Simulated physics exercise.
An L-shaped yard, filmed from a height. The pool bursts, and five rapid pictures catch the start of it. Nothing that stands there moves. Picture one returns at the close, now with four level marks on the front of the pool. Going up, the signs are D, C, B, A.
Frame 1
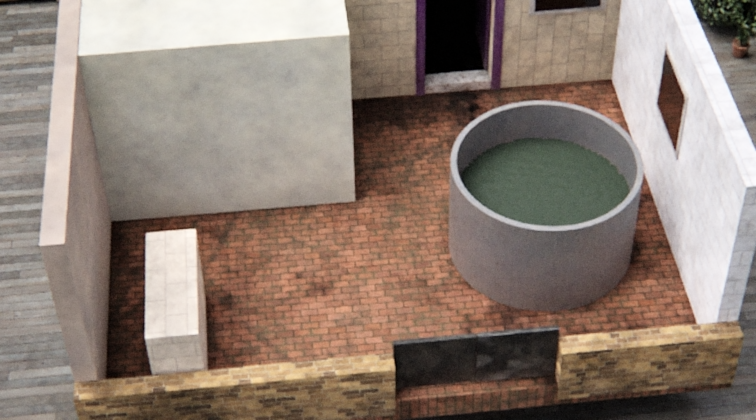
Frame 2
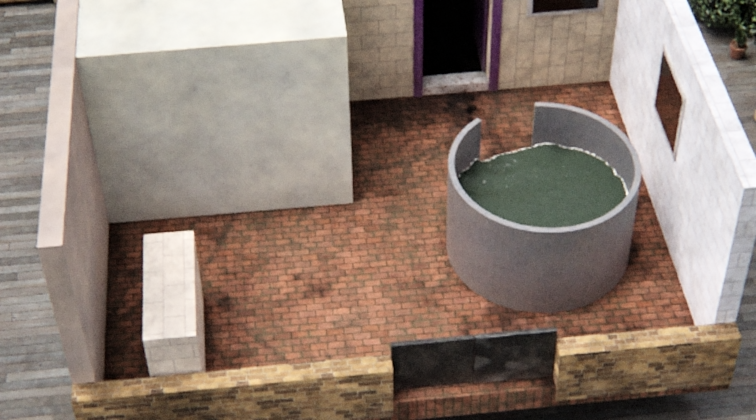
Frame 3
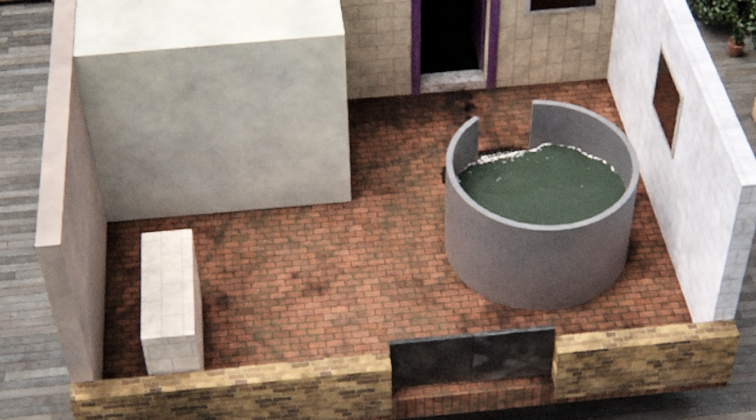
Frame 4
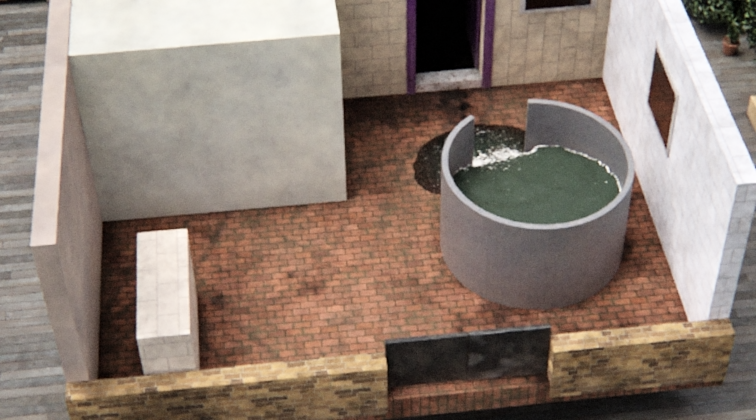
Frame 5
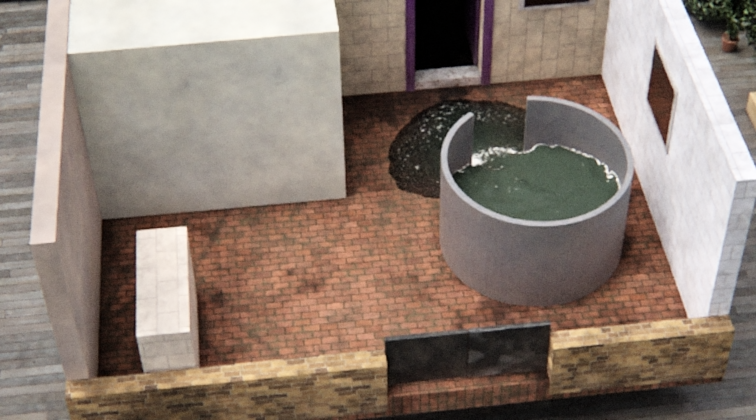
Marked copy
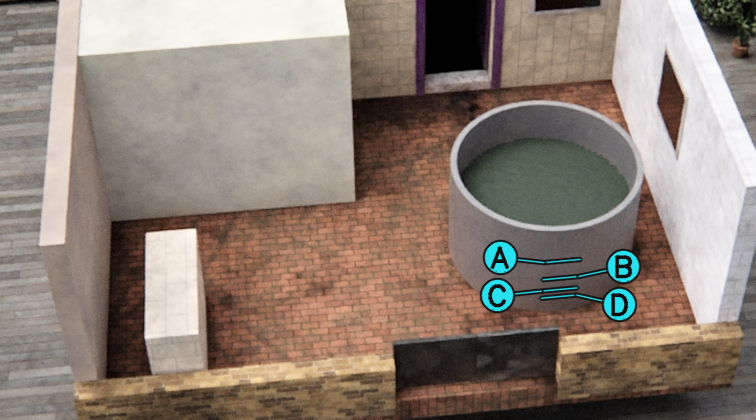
Dark green water lies still in a round grey tank at the right of a walled, red-brick yard, seen from high above. A large pale block fills the back left near a purple-framed doorway, with a small whitish block in front and a dark gate in the low yellowish wall. A gap opens in the tank's back rim, and water pours out, spreading leftward over the bricks as the view shifts slightly.
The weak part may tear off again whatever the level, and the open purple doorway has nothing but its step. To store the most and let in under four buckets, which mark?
The limit is C.
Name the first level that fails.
That would be B.
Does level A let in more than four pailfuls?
Yes.
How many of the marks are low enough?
Two.
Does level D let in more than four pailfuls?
No.
On the marked copy, A at (562, 260); B at (560, 278); C at (559, 289); D at (558, 296); from the bottom up D, C, B, A.
With A, dozens of bucketfuls pour in.
With B, about 11 bucketfuls get in.
With C, a bucket or two gets in.
With D, nothing gets over.
